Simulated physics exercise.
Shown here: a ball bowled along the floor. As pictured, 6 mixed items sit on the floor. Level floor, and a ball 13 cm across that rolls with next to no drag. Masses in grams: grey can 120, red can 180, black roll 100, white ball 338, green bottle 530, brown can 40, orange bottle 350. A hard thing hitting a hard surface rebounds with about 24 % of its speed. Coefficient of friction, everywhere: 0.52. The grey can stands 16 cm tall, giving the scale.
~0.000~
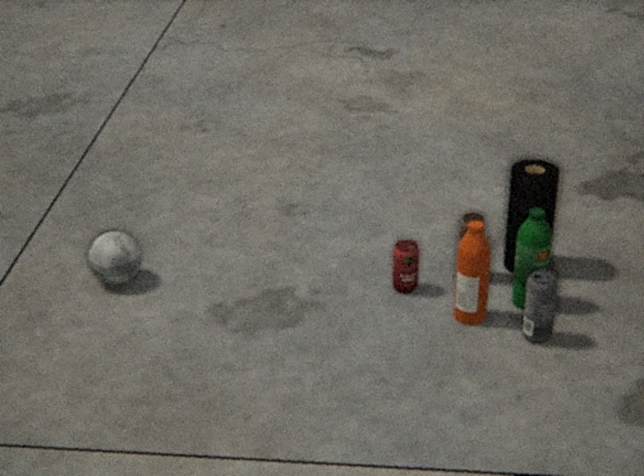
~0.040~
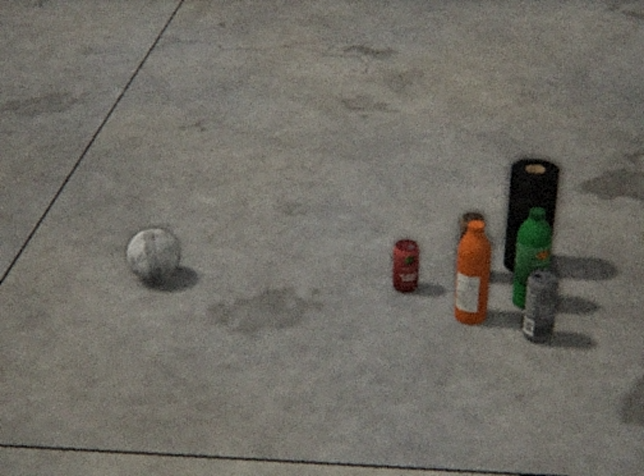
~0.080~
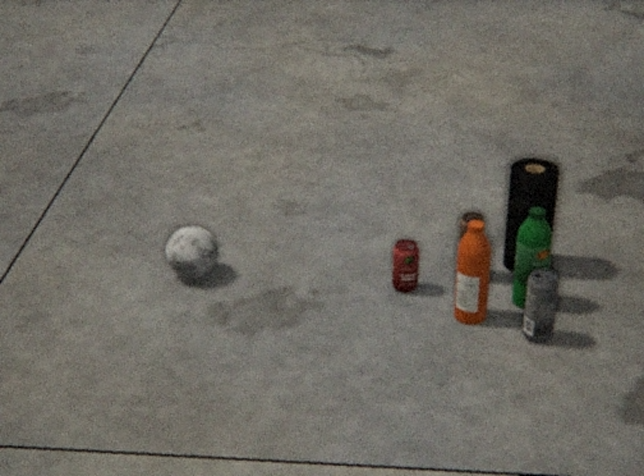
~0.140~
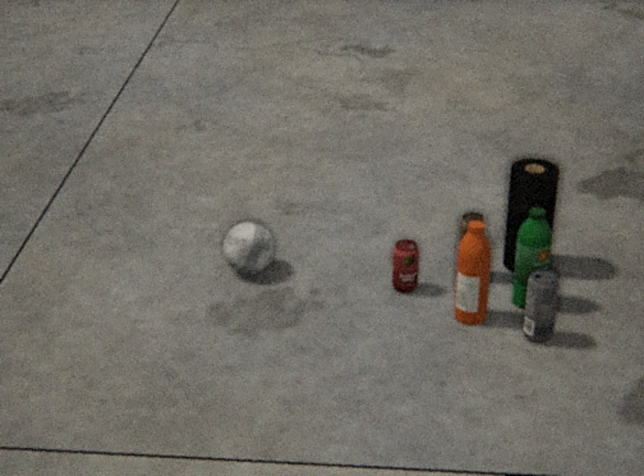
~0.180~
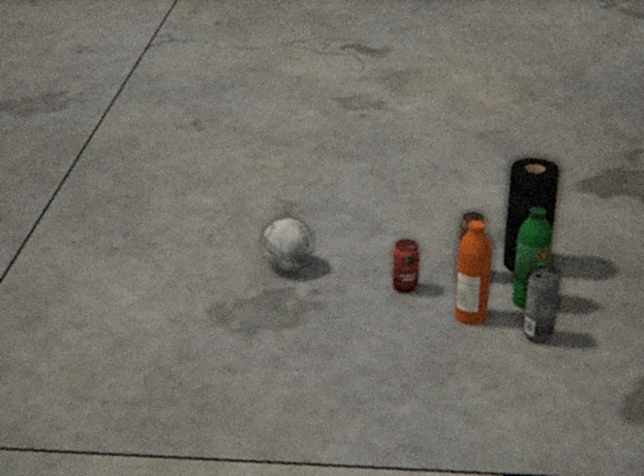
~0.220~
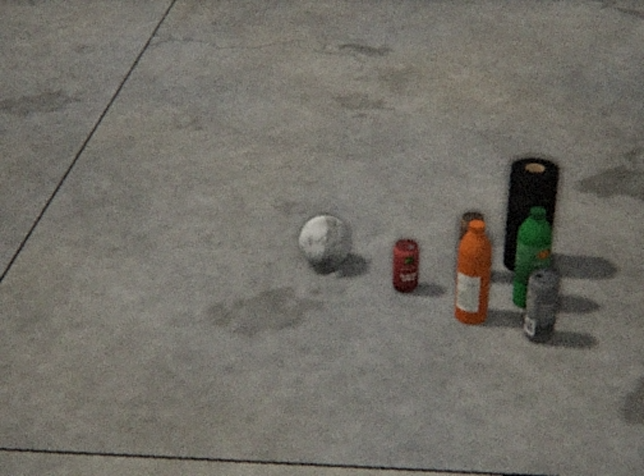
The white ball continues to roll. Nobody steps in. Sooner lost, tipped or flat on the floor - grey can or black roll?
It is the latter of the two.
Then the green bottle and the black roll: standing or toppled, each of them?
In the last frame the green bottle remains up and the black roll does not stay up.
After 0.42 s, ball 99 cm along; white ball near (503, 225); black roll leaning 6° near (543, 216).
After 0.62 s, ball 137 cm along; white ball near (636, 204); black roll leaning 25° near (613, 231).
After 0.82 s, ball 175 cm along; black roll on its side.
After 1.12 s, black roll on its side.
By the end (1.3 s), tipped over on the floor, black roll; the other 5 in place, give or take 8 cm. Seen from the same camera at the end, grey can near (542, 307). Grey can was never lost; black roll went at 0.66 s.
